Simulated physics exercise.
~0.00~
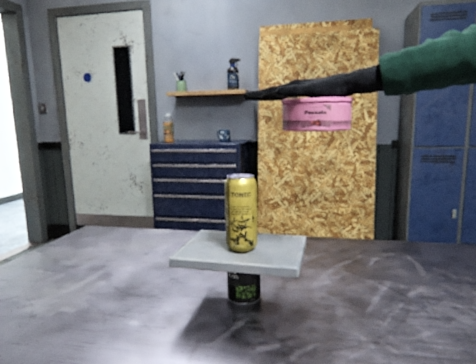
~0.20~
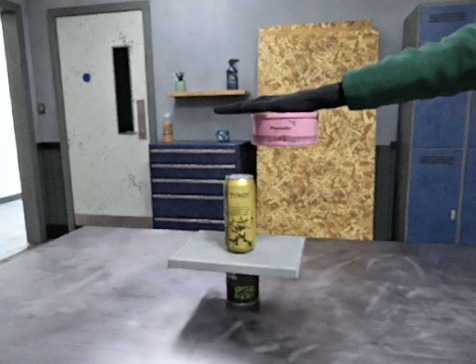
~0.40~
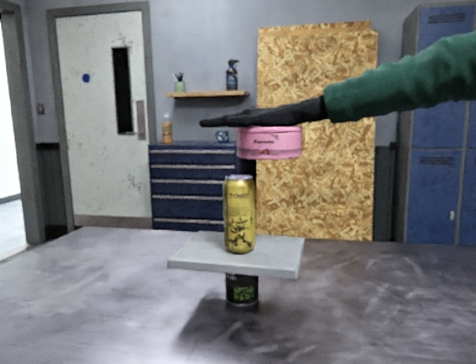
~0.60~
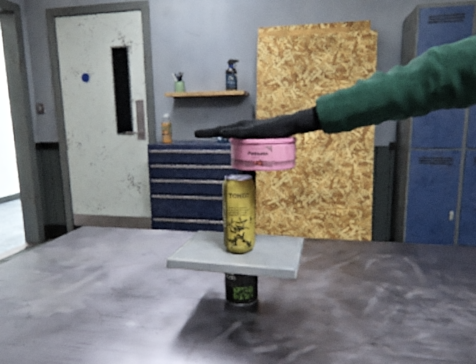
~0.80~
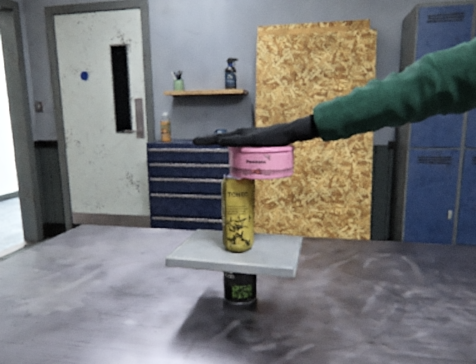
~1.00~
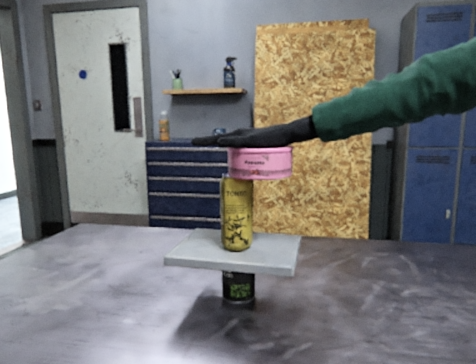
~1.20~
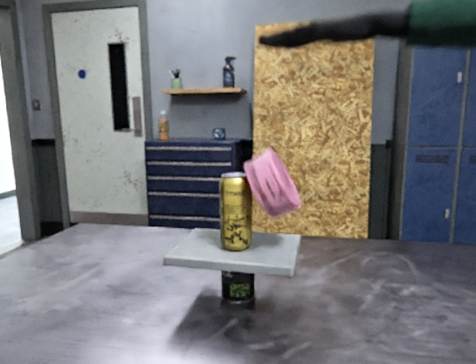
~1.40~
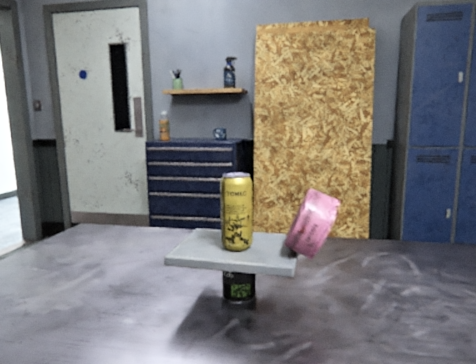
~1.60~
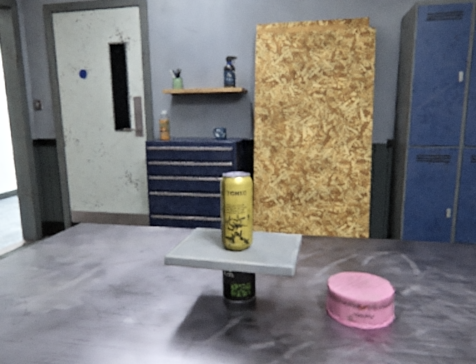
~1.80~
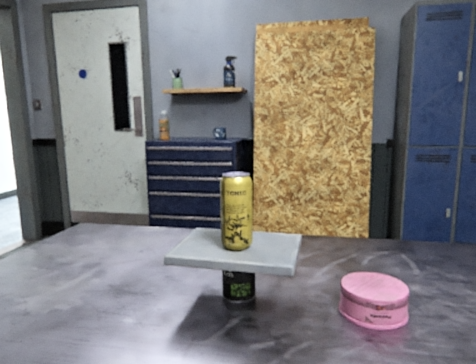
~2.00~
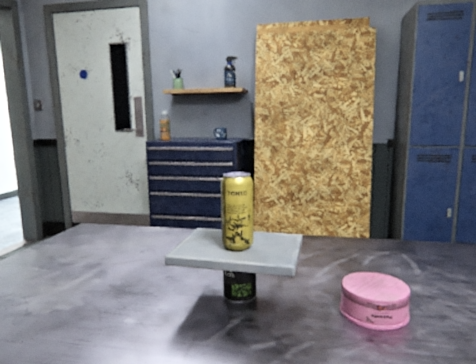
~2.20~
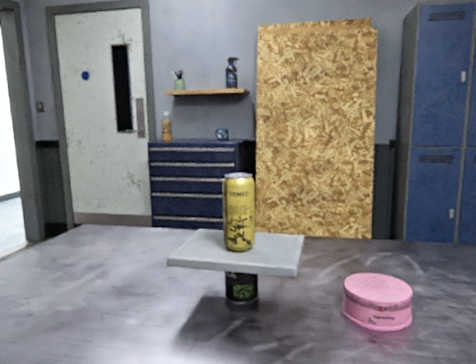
A pink tub is held by a black-gloved, green-sleeved hand reaching in from the right, above a small stack on a dark grey table, seen from the front in a slightly swaying view of a room with a door, drawers, a wooden board and blue lockers. The stack is a tall yellow can on a grey tray, which rests on a black tin. The hand moves the tub left and down and sets it off-centre on top of the can. The hand lets go and draws away, and the tub tips to the right and falls past the tray. It ends up lying on the table to the right, while the can, tray and tin stay standing.
